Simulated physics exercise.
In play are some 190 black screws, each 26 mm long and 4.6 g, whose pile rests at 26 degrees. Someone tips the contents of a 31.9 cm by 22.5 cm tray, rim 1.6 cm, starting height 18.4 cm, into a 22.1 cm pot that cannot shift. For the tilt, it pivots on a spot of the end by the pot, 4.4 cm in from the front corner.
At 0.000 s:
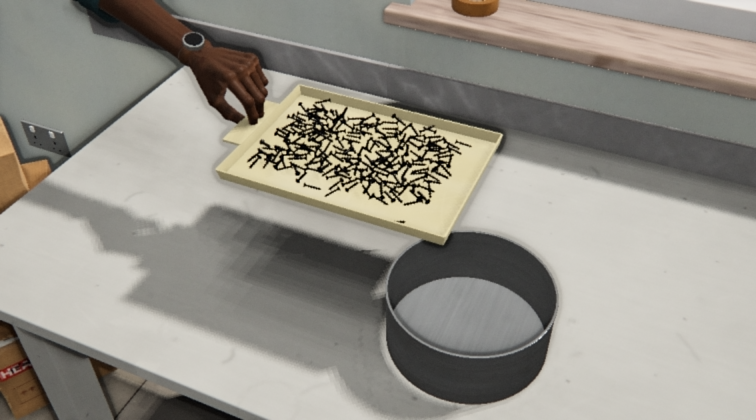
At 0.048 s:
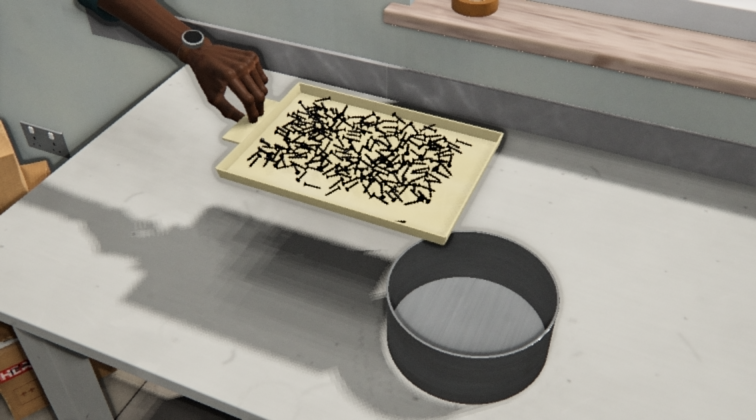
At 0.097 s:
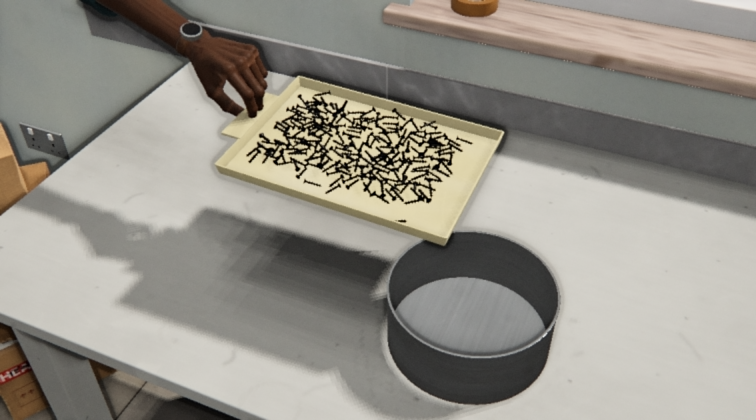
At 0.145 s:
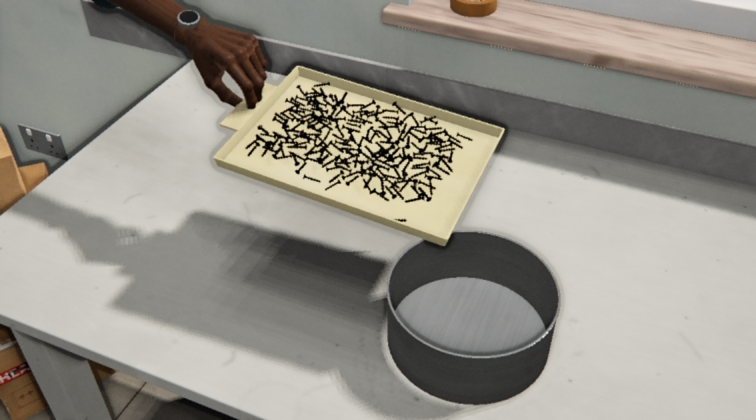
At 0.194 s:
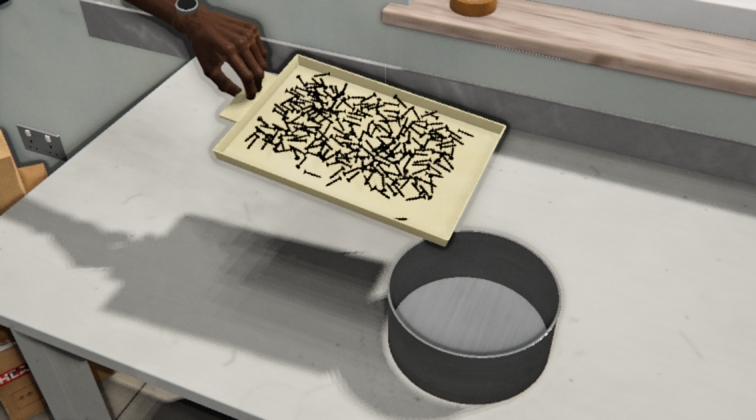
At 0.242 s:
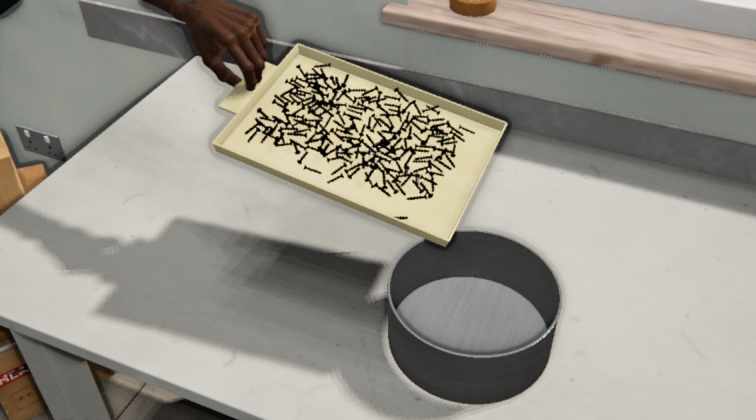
A pale grey worktop against a grey wall is seen from above at an angle, with a pinkish wooden ledge at the upper right and cardboard boxes at the lower left. A hand wearing a watch holds the left end of a cream tray scattered with small black screws, beside a round dark grey pot. The hand gradually raises that end, slanting the tray toward the pot, while the view stays still.
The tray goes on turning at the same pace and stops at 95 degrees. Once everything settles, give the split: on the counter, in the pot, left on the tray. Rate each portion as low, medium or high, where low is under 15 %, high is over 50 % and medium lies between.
Counter low, pot high, left on the tray low.
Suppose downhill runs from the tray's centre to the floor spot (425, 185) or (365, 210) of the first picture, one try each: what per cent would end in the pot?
Estimate: Some 75 % and some 60 % respectively.
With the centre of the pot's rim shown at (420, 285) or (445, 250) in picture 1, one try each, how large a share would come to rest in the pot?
100 % and 70 %.
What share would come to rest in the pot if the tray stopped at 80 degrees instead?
I'd expect some 100 per cent in the pot.
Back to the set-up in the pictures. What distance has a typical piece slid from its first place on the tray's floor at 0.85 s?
Displacement on the tray: About 14 cm.
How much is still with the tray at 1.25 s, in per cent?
It's roughly 25 percent.
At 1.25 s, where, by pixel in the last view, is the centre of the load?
I reckon close to (460, 338).
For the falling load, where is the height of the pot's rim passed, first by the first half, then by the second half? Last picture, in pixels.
Near (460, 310) at first, near (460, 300) afterwards.
After 0.85 s, tilt 51 degrees; the tray holds 100 %, the pot 0 %.
After 1.25 s, tilt 77 degrees; the tray holds 25 %, the pot 60 %.
After 1.73 s, tilt 95 degrees; the tray holds 0 %, the pot 100 %.
At rest (2.3 s), counter 0 %, pot 100 %, tray 0 %.
